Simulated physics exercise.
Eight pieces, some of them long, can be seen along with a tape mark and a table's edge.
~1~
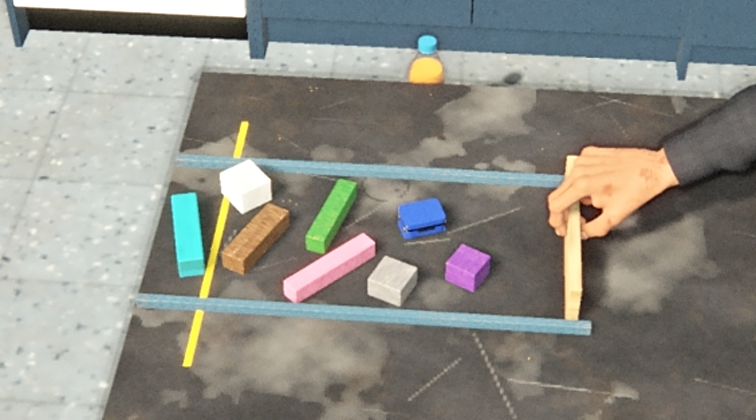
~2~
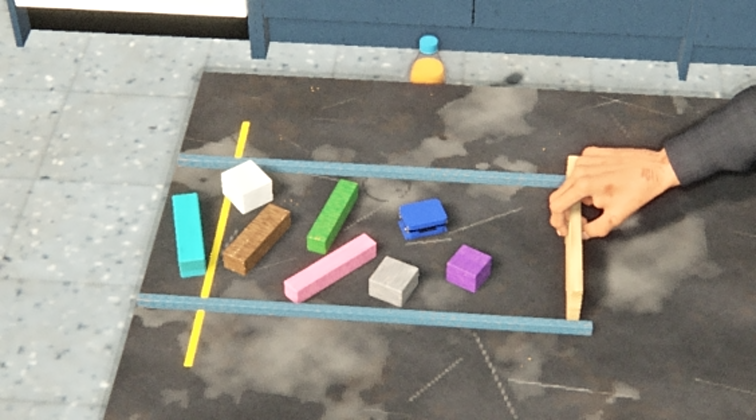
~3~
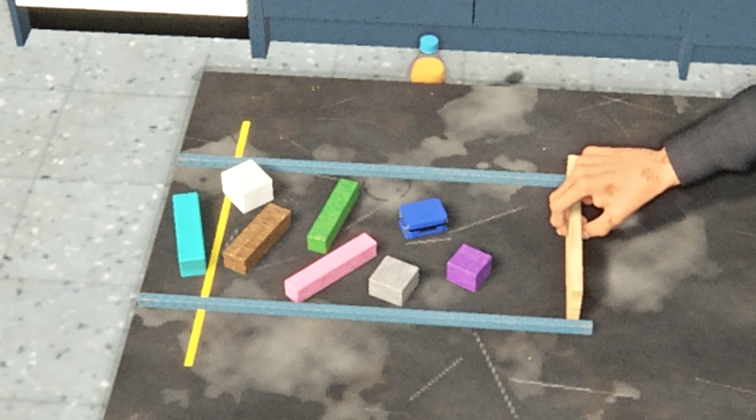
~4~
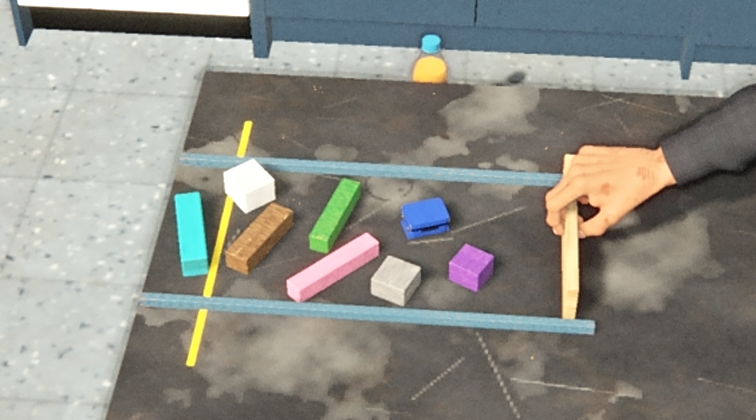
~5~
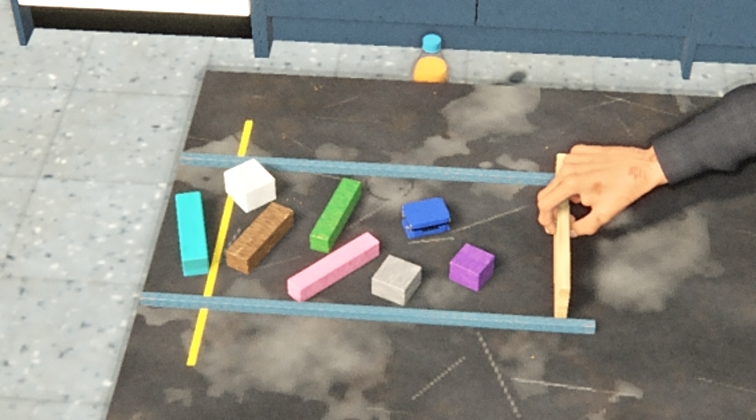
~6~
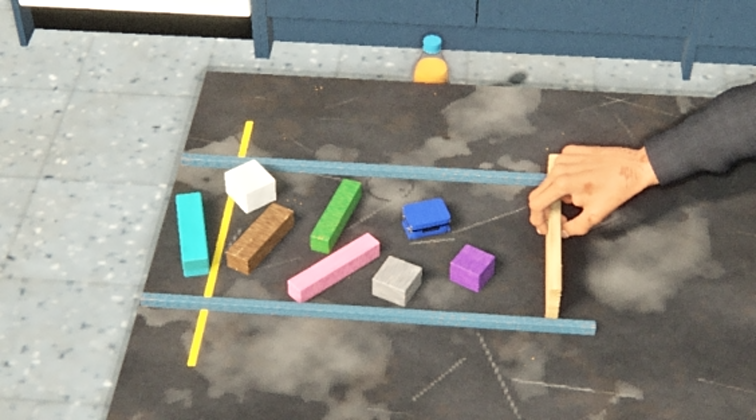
To begin with, a hand holds a wooden board upright at the right end of two blue rails, with eight coloured pieces lying between them and a yellow tape line at the left. The hand stays still at first, then slides the board slightly left, while the pieces remain in place.
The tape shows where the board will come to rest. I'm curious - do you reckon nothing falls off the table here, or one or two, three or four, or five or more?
You'd see three or four pieces leave the end and fall.
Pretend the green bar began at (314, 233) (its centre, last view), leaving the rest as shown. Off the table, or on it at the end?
It stays put.
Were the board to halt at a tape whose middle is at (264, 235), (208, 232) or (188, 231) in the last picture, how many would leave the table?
Counts per try, in order: 0 / 4 / 5.
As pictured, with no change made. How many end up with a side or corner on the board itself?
At rest, 3 are in contact.
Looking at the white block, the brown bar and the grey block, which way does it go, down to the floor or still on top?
Result - white block leaves the top, brown bar leaves the top, grey block stays put.
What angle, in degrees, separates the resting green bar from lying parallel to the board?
I'd put it at about 0°.
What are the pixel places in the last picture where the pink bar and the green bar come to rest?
The first sits around (175, 244), while the other sits around (181, 194).
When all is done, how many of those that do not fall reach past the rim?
Number: 1.
Soon after, none off yet; turquoise stick at rest near (193, 234); white block at rest near (251, 186); brown bar at rest near (261, 238).
After that, none off yet; turquoise stick displaced a little near (169, 233); white block displaced about its own width near (196, 178); brown bar displaced about its own width near (194, 230).
In the end, the number that fall off is three or four; gone, brown bar, white block and turquoise stick.
